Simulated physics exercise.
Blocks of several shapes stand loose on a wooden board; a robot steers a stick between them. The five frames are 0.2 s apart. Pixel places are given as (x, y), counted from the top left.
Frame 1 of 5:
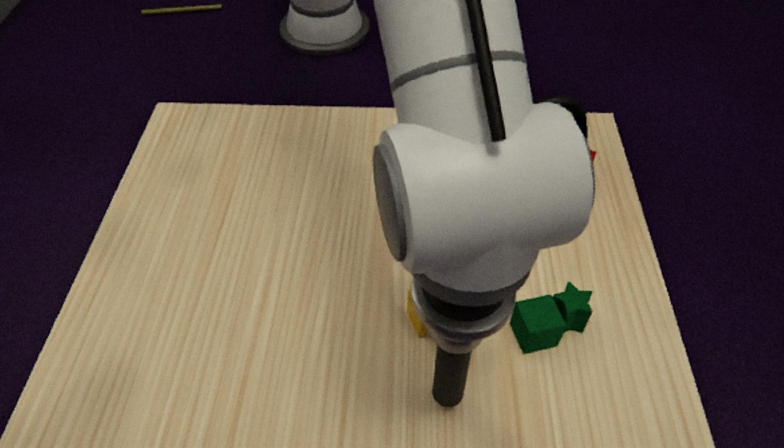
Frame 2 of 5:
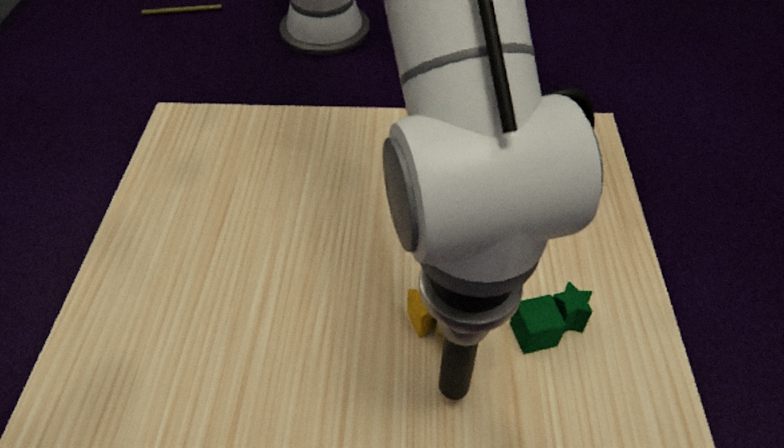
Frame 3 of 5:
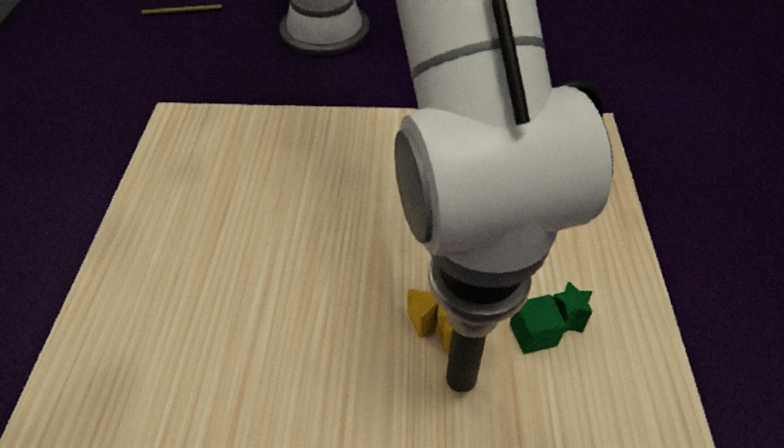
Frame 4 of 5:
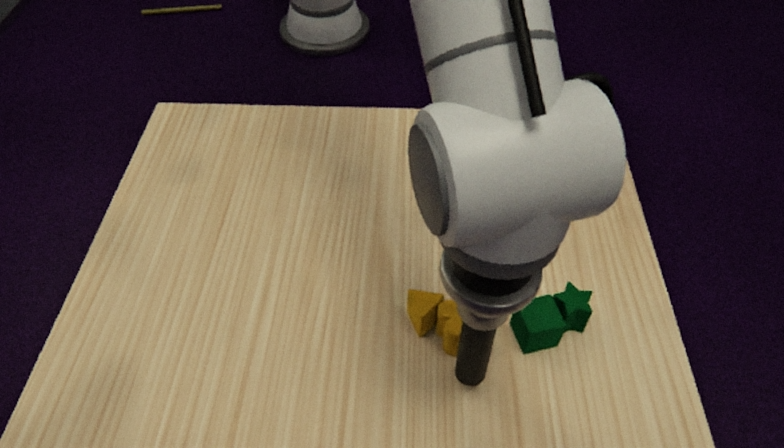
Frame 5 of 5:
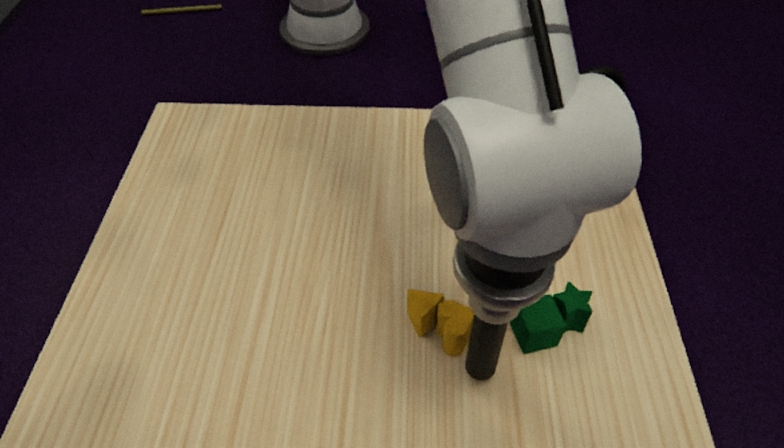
The video shows a white robot arm moving a dark stick slightly right and away from the viewer over a wooden board, gradually revealing yellow blocks behind it, while the green square and star-shaped blocks stay still.
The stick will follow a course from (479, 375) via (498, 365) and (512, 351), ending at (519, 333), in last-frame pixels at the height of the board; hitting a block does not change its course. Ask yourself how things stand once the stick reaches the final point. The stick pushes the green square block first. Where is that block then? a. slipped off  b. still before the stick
The correct letter is b.
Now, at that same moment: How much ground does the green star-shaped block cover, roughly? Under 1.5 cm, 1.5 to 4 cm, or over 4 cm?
Middling, 1.5 to 4 cm.
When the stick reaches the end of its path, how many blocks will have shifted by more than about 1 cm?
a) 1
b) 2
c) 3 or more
My pick is b.
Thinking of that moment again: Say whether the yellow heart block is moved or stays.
Left in place.
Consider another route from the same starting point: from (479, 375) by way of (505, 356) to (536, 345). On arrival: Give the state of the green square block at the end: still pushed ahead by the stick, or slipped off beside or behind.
Carried ahead at the end.
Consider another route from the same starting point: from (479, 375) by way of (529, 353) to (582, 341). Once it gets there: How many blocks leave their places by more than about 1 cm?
Two blocks move.
On the path given first. Halfway along, stick (508, 350); nothing pushed yet.
At the end, stick (521, 325); yellow heart block not moved; green square block (554, 296); green star-shaped block (588, 290), turned 15° clockwise.
